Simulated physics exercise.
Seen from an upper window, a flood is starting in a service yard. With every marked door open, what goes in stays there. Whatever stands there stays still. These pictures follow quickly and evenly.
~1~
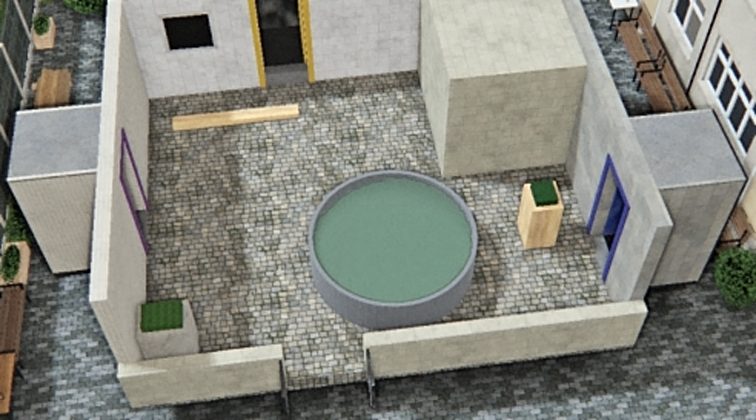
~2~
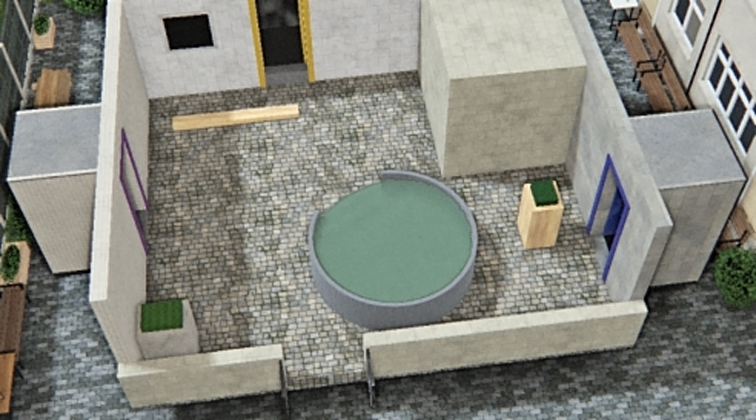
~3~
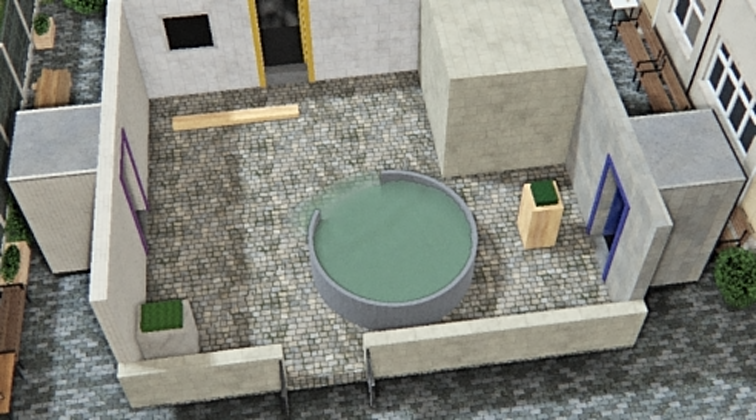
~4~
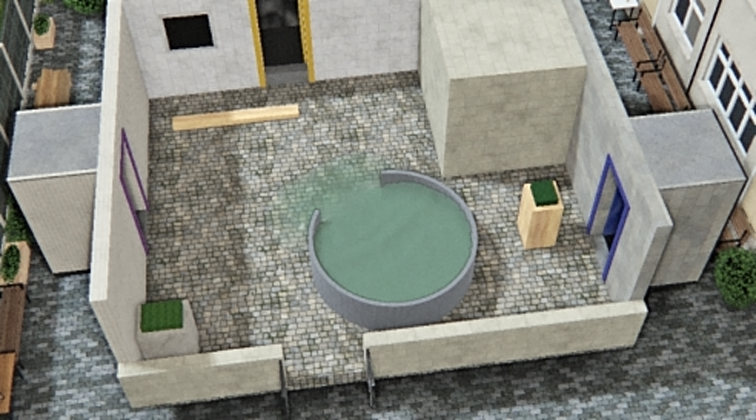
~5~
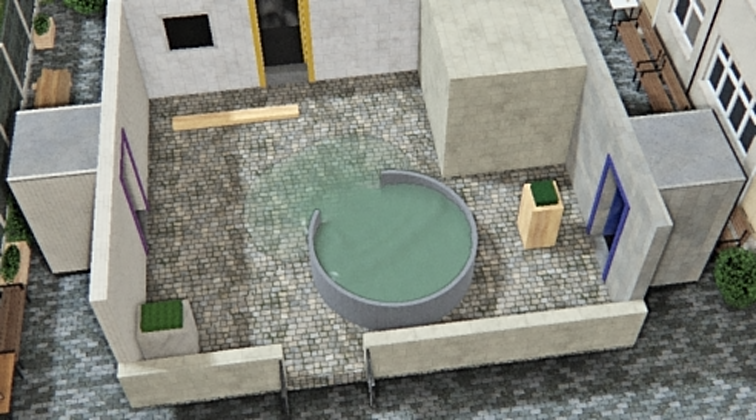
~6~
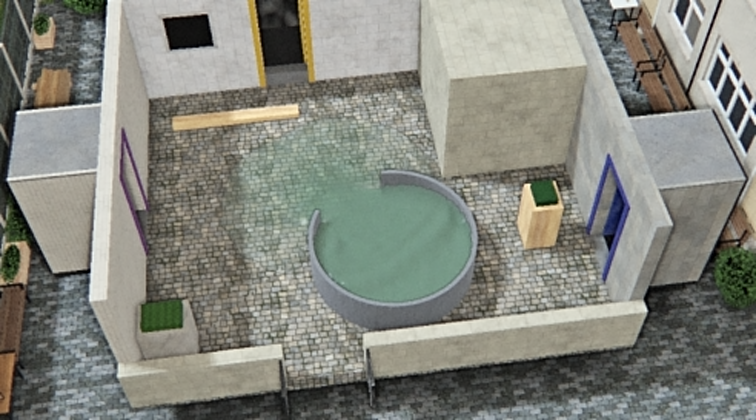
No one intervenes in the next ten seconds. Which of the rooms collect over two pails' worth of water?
The purple door collects over two pails; the yellow door collects two pails or less; the blue door collects two pails or less.
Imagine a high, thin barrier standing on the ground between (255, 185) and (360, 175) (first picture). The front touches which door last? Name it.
I'd go with the blue door.
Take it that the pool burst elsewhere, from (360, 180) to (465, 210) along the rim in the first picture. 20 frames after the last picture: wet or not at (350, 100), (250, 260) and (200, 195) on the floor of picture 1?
Soaked, untouched, untouched.
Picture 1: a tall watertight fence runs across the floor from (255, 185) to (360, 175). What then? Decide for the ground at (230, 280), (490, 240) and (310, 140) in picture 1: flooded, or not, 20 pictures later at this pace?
Lab note - point 1: Inundated; point 2: Inundated; point 3: Parched.
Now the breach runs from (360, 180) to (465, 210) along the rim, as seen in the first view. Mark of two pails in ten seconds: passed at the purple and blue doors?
Purple door: Exceeds it; blue door: Exceeds it.
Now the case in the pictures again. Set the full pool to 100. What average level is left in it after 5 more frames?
I'd put it at some 72 per cent.
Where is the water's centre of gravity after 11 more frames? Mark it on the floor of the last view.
About (334, 207).
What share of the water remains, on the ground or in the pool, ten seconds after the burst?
Around 92 in a hundred.
A moment on, water covers 45 % of the floor; the purple door not reached, the yellow door wet at the sill, nothing in, the blue door not reached.
Next, water covers 50 % of the floor; the purple door under two buckets in, the yellow door wet at the sill, nothing in, the blue door not reached.
Then, water covers 50 % of the floor; the purple door under two buckets in, the yellow door wet at the sill, nothing in, the blue door not reached.
Later, water covers 75 % of the floor; the purple door over two buckets in, the yellow door wet at the sill, nothing in, the blue door not reached.
In the end, water covers 95 % of the floor; the purple door far over two buckets in, the yellow door wet at the sill, nothing in, the blue door wet at the sill, nothing in.
